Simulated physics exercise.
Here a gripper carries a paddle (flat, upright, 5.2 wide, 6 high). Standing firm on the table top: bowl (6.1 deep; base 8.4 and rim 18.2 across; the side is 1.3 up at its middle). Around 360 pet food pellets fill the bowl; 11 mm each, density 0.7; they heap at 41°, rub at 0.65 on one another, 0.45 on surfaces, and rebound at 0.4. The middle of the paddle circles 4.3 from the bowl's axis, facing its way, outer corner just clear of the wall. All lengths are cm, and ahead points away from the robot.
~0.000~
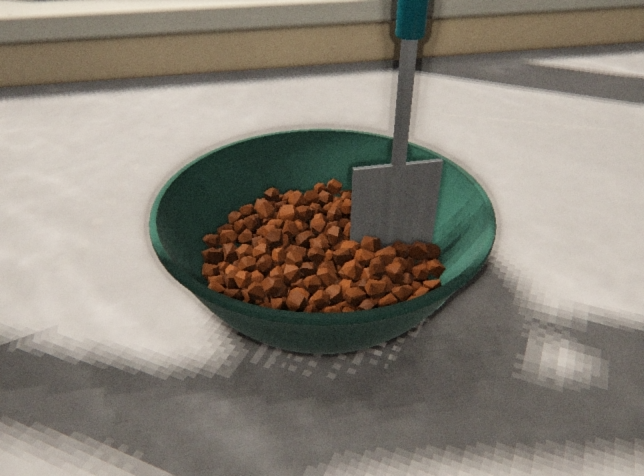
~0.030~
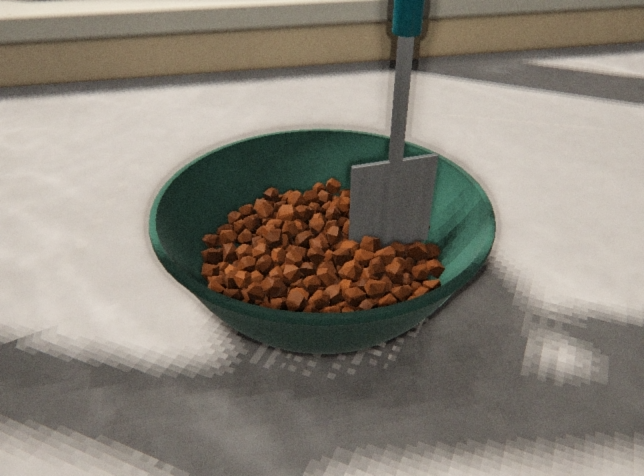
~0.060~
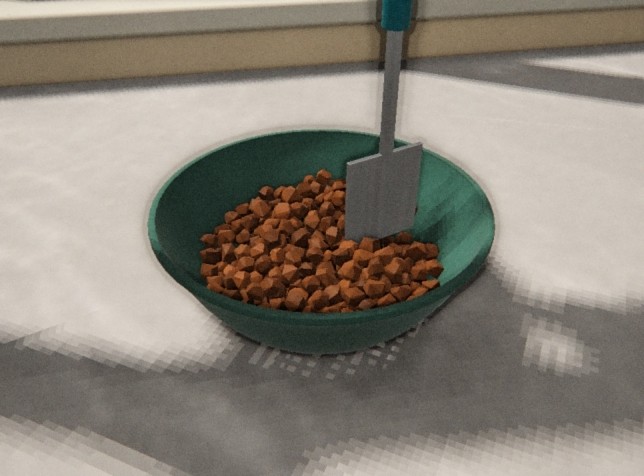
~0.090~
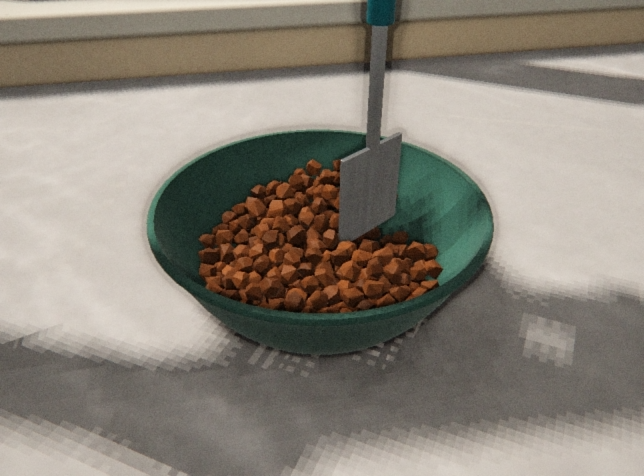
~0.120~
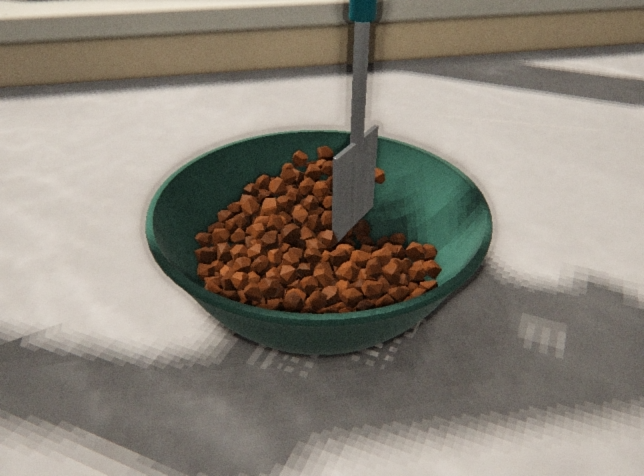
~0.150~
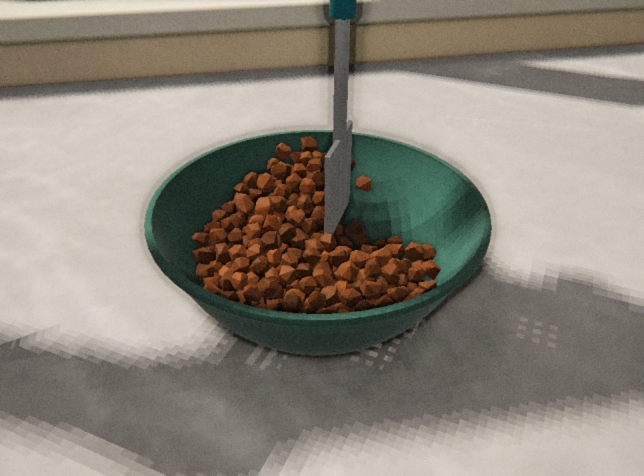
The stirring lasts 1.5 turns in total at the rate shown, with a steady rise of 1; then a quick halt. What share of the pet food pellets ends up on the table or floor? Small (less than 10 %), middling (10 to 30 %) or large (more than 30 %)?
On the table or floor the share is middling, 10 to 30 %.
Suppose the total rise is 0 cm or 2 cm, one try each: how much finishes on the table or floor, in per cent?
About 25 and 10 per cent.
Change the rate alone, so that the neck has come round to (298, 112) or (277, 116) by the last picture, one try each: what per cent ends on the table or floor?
Some 35 and 40 per cent.
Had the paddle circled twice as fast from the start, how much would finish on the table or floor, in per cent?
In that case some 45 per cent.
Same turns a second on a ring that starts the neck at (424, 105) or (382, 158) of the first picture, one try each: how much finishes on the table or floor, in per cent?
Some 0 and 10 per cent.
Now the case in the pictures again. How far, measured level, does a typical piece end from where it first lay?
Some 8 cm.
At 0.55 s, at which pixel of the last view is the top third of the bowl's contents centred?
Around (361, 282).
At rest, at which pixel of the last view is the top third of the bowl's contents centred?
Near (266, 283).
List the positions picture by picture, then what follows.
In the first picture, the paddle neck at (401, 139), 0° round; upper third of the load around (319, 242), from x 210 to 435, top at y 190; 359 in the bowl.
In the second picture, the paddle neck at (398, 136), 5° round; upper third of the load around (318, 242), from x 210 to 435, top at y 185.
In the third picture, the paddle neck at (388, 128), 19° round; upper third of the load around (311, 227), from x 210 to 435, top at y 180.
In the fourth picture, the paddle neck at (374, 122), 33° round; upper third of the load around (301, 224), from x 205 to 430, top at y 165.
In the fifth picture, the paddle neck at (358, 117), 47° round; upper third of the load around (296, 220), from x 200 to 430, top at y 155.
In the sixth picture, the paddle neck at (340, 114), 61° round; upper third of the load around (286, 214), from x 200 to 430, top at y 145; 359 in the bowl.
After 0.55 s, 249° round, highest piece 8 above the table; 334 in the bowl, 18 on the table or floor, 7 in flight or on the tool.
After 0.95 s, 77° round, highest piece 8 above the table; 311 in the bowl, 43 on the table or floor, 5 in flight or on the tool.
After 1.35 s, 180° round, highest piece 7 above the table; 299 in the bowl, 60 on the table or floor.
After 2.05 s, 180° round, highest piece 7 above the table; 299 in the bowl, 60 on the table or floor.
In the end, 299 in the bowl, 60 on the table or floor. That is 17 % on the table or floor.
